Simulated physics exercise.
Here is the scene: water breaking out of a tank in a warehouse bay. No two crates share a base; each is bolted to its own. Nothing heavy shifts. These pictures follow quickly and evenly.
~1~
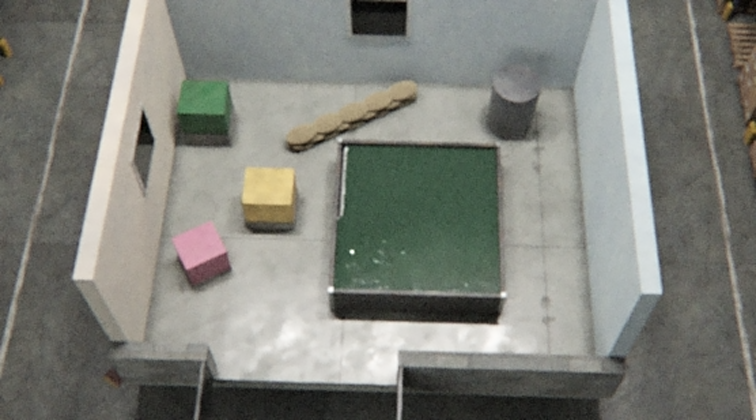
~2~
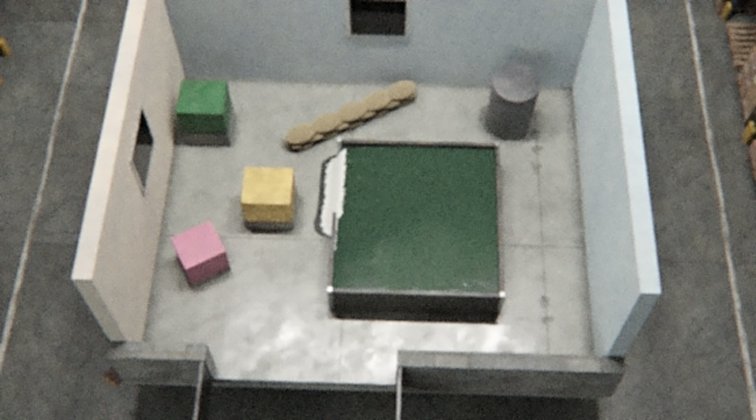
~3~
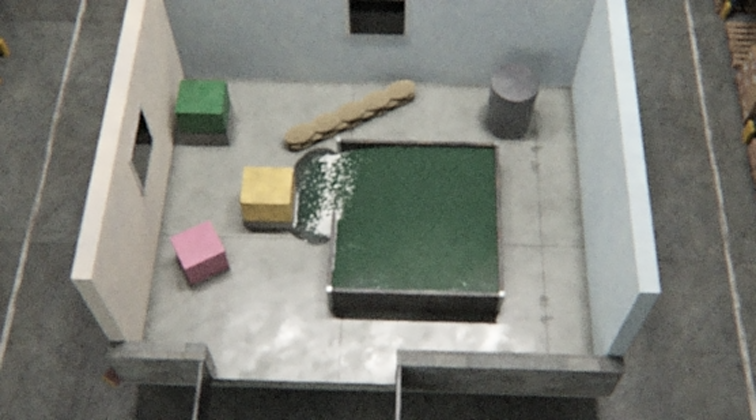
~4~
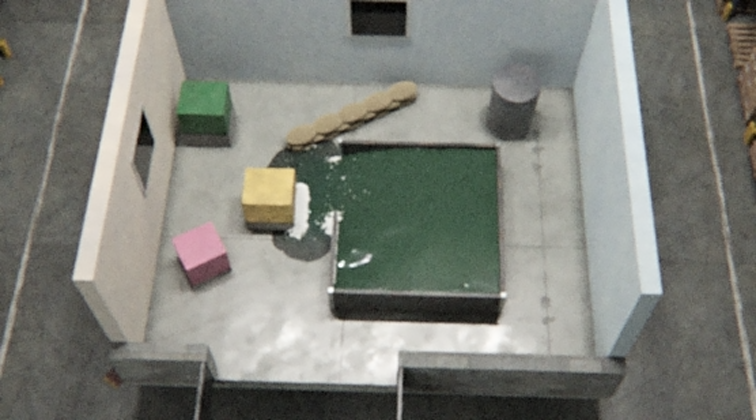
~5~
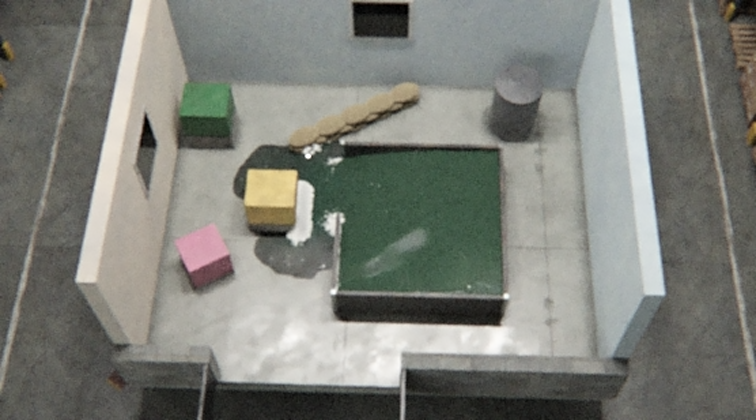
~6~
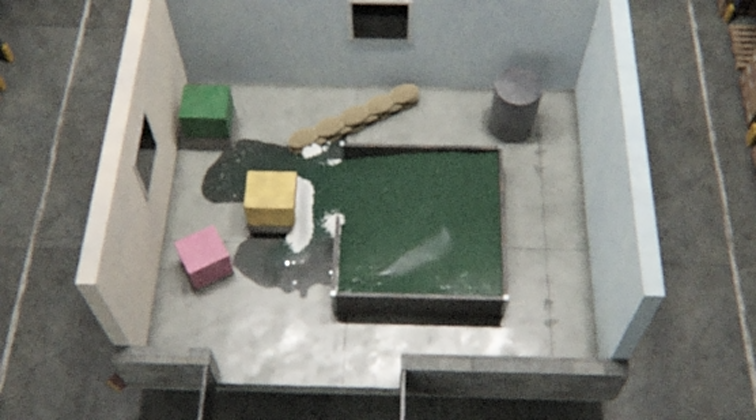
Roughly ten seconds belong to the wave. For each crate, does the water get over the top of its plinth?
The green crate stays dry; the yellow crate gets wet; the pink crate gets wet.
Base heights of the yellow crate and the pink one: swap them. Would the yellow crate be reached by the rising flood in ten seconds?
Then: The yellow crate is reached.
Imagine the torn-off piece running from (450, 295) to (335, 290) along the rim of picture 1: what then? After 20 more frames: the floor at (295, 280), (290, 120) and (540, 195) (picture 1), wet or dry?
Taken in turn, that's not reached, not reached, and finally reached.
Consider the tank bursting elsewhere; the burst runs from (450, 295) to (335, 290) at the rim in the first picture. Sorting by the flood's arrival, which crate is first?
My pick is the crate marked pink.
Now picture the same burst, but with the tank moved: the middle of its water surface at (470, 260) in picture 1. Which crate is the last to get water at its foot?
Crate marked green.
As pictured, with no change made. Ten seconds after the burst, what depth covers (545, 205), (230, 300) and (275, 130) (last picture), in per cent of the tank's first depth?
In turn 6, 10 and 18 in a hundred.
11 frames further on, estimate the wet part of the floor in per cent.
45 %, roughly.
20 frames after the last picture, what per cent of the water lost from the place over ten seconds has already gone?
It comes to around 25 per cent.
A moment on, water covers 25 % of the floor; the green crate water round its plinth, the yellow crate water round its plinth, the pink crate water round its plinth.
Next, water covers 45 % of the floor; the green crate water round its plinth, the yellow crate water round its plinth, the pink crate water round its plinth.
Then, water covers 65 % of the floor; the green crate water round its plinth, the yellow crate water round its plinth, the pink crate water round its plinth.
Later, water covers 75 % of the floor; the green crate water round its plinth, the yellow crate water round its plinth, the pink crate water round its plinth.
In the end, water covers 95 % of the floor; the green crate stayed above the water, the yellow crate was topped, the pink crate was topped.
